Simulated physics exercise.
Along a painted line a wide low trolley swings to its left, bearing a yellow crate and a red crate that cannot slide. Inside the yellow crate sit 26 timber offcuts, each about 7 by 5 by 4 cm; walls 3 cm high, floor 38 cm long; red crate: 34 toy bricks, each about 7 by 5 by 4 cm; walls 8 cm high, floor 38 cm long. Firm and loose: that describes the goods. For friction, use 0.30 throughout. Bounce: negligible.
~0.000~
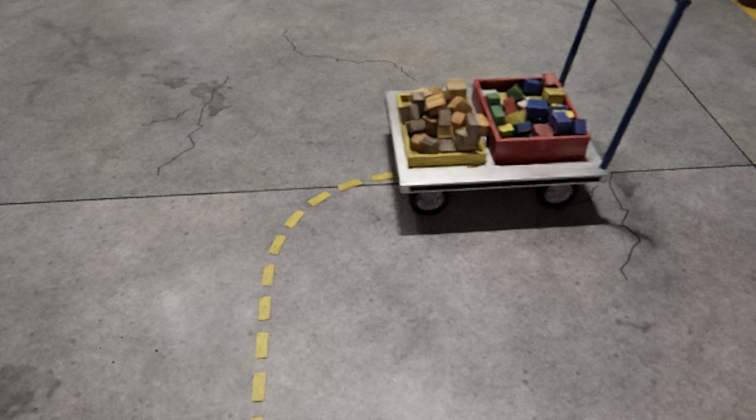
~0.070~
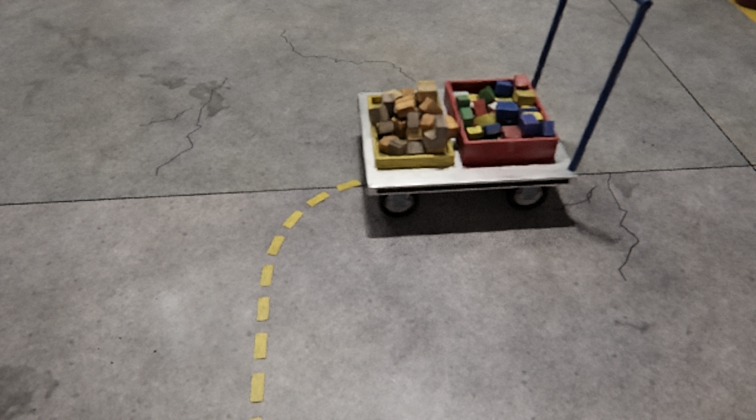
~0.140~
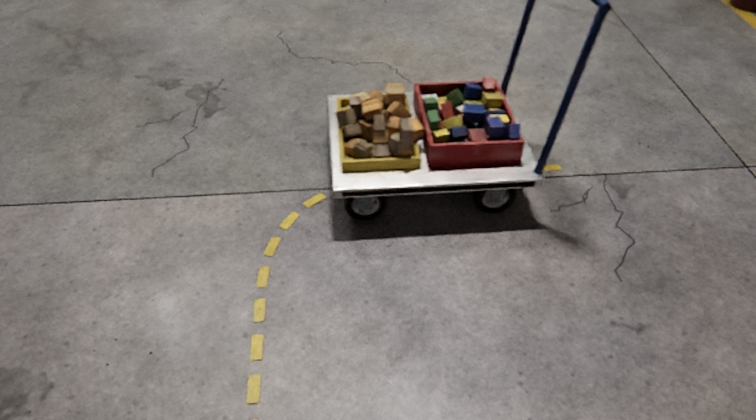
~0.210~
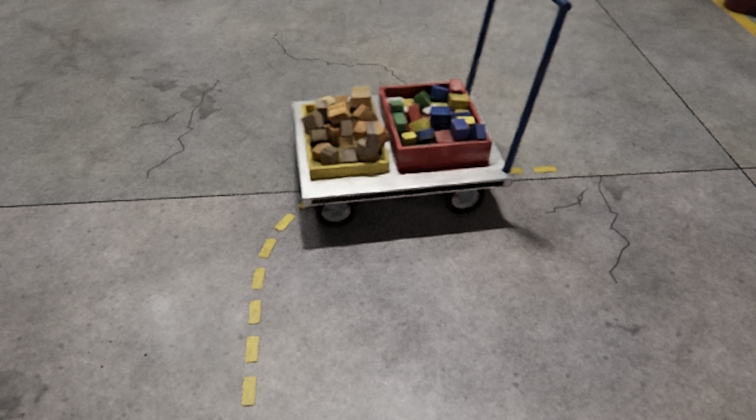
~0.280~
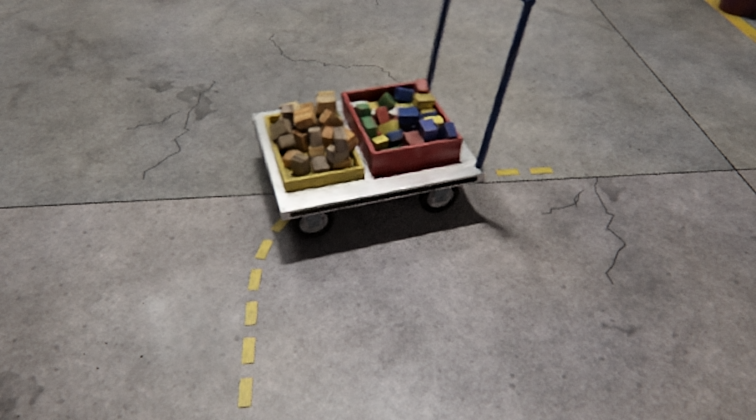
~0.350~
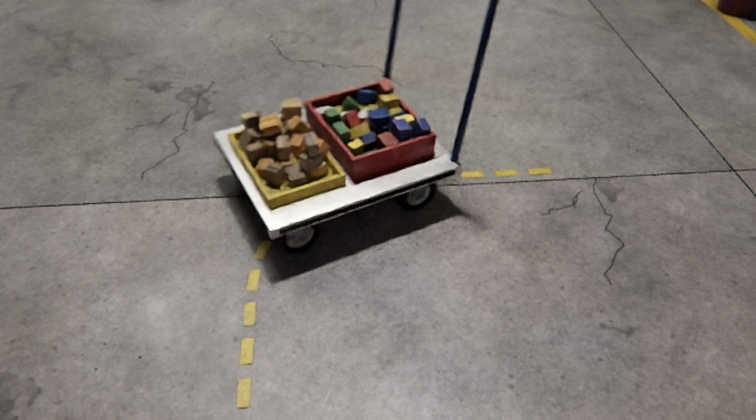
The footage shows a low white trolley with a blue handle carrying a yellow crate of wooden blocks and a red crate of colourful bricks, rolling leftward across a concrete floor, then turning toward the viewer along a curved dashed yellow line.
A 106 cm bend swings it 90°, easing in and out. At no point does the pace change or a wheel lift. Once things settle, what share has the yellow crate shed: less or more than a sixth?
The spill clears a sixth.
After 0.47 s, 4 of 26 out of the yellow crate and 0 of 34 out of the red crate.
After 0.61 s, 7 of 26 out of the yellow crate and 0 of 34 out of the red crate.
After 0.81 s, 7 of 26 out of the yellow crate and 1 of 34 out of the red crate.
Outcome (at 1.27 s), 7 of 26 out of the yellow crate and 1 of 34 out of the red crate. Asked share, 7 of 26, 27 per cent.
